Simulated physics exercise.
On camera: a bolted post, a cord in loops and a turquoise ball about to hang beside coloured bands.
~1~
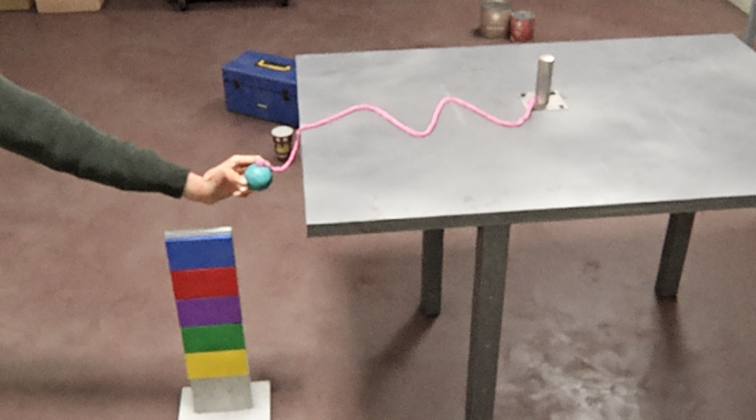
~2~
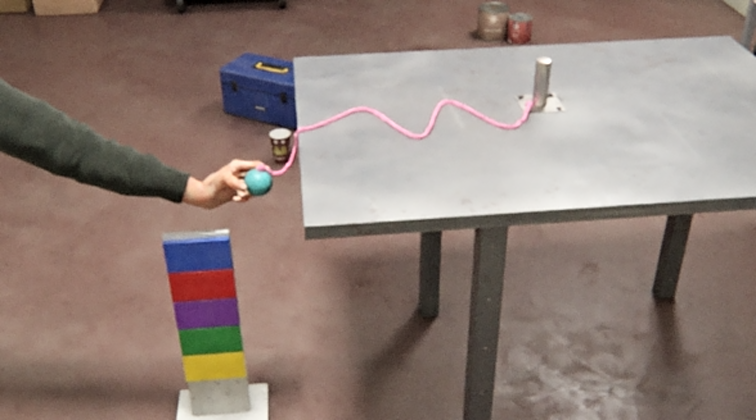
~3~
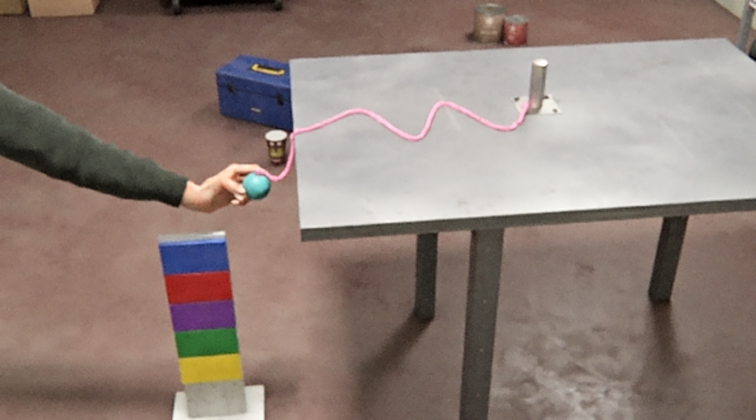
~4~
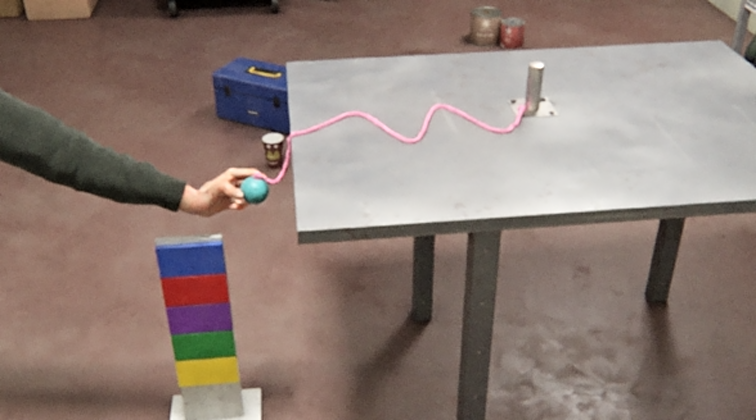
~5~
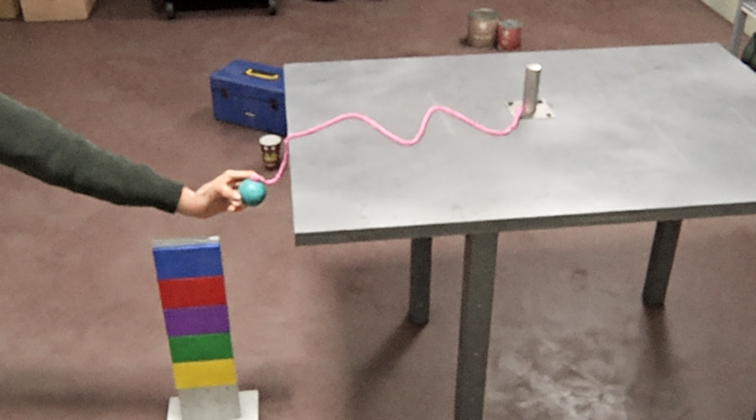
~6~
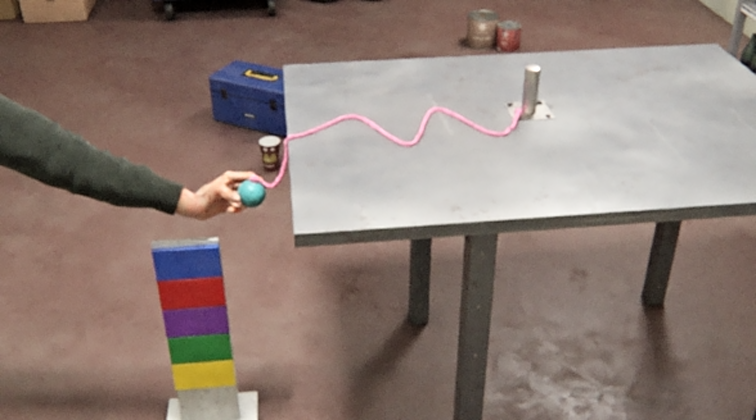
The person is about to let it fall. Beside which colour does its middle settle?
The green one.
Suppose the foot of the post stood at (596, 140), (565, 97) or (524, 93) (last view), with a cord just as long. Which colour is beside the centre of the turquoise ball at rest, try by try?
It would be purple; purple; green.
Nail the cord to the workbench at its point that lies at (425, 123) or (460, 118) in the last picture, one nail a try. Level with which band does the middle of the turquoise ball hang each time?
Taking them in turn: Red; purple.
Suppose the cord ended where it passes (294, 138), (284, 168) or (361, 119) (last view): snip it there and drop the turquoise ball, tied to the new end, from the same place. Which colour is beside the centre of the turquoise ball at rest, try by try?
Taking them in turn: Red; purple; no band.
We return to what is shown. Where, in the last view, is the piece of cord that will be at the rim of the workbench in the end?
At (399, 142), roughly.
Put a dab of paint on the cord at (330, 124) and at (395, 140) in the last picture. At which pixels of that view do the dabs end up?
They go to (295, 234) and to (287, 153).
Soon after, ball near (270, 332); level with green.
Then, ball near (321, 328); level with green.
Further on, ball near (291, 343); level with green.
At rest, ball near (304, 339); level with green. The cord holds its middle at green.
